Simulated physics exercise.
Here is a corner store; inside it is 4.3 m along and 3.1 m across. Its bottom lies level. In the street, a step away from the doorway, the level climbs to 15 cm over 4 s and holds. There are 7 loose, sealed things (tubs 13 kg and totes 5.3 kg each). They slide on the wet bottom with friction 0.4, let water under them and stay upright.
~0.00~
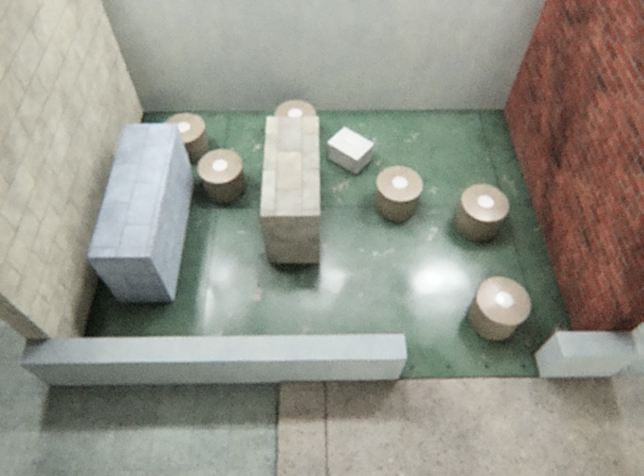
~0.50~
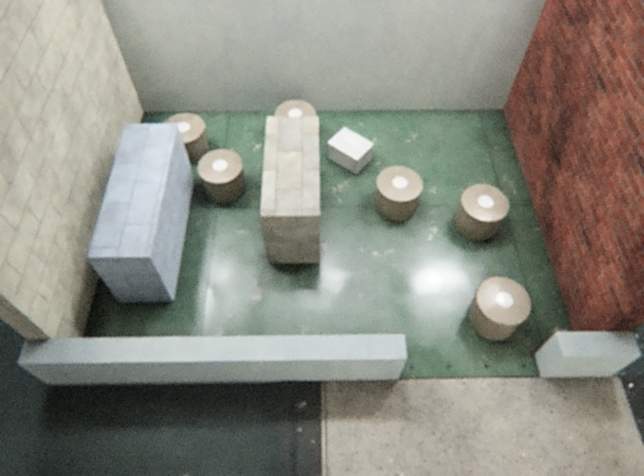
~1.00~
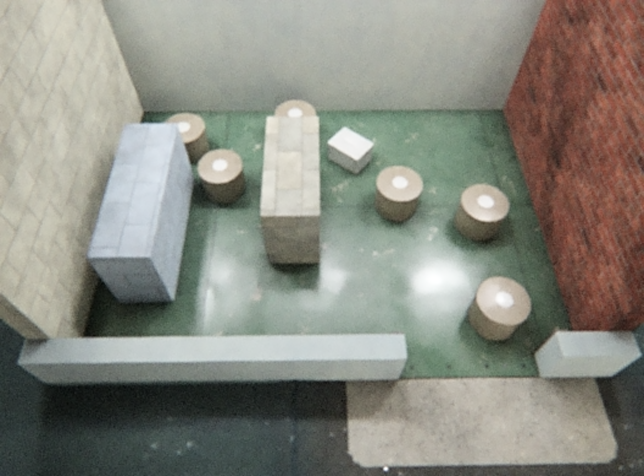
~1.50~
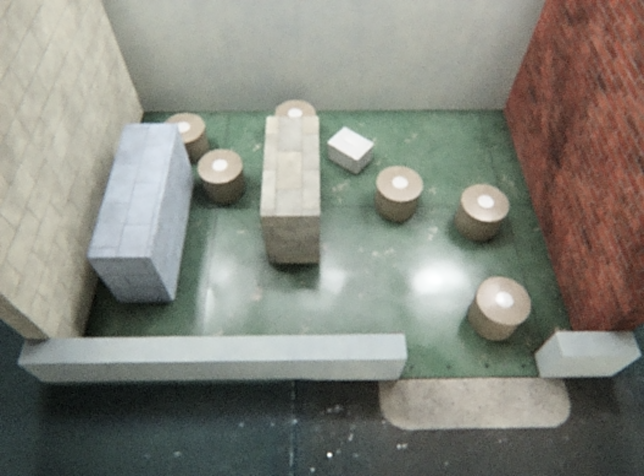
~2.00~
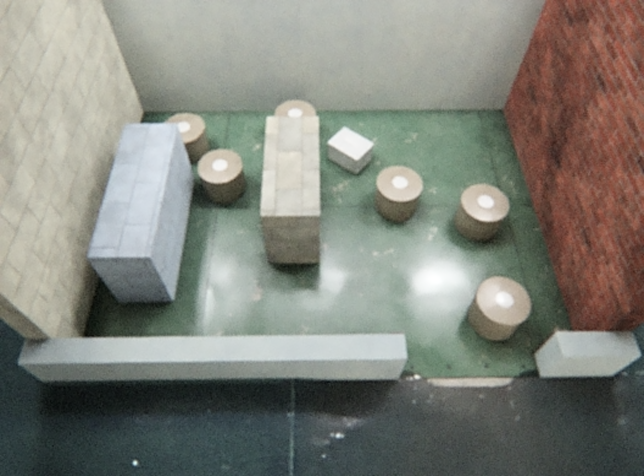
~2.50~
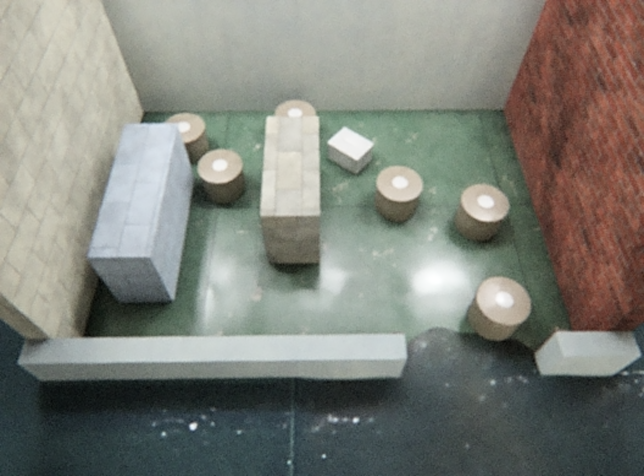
A small open-fronted corner store with a green floor, cream tiles at left and red brick at right is seen from above the street. Round brown tubs with pale tops stand around a blue-grey block, a tan block and a small white box, behind a low pale front wall with a gap at right. Dark water spreads over the pale pavement and just through the gap, while the objects and camera stay still.
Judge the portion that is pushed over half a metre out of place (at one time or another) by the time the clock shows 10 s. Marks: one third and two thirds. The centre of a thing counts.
Share: From one to two thirds.
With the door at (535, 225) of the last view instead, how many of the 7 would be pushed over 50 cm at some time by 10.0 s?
Then 1.
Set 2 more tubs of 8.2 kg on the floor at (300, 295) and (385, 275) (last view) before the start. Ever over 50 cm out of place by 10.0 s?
In turn: Short of it, over.
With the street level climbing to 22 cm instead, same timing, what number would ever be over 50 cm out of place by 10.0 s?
Then 5.
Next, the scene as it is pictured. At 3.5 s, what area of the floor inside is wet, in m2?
Roughly 1.0 m2.
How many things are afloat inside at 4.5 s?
At that moment 0.
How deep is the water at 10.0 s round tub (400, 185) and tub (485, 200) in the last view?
Roughly 10 and 11 cm.
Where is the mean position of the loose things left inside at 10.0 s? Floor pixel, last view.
At about (341, 154).
After 3.5 s 0 of 7 are over 50 cm from their spots; 0 afloat.
After 4.5 s 0 of 7 are over 50 cm from their spots; 0 afloat.
After 7.0 s 2 of 7 are over 50 cm from their spots; 0 afloat.
After 10.0 s 4 of 7 are over 50 cm from their spots, and 4 have been at some point; 4 afloat.
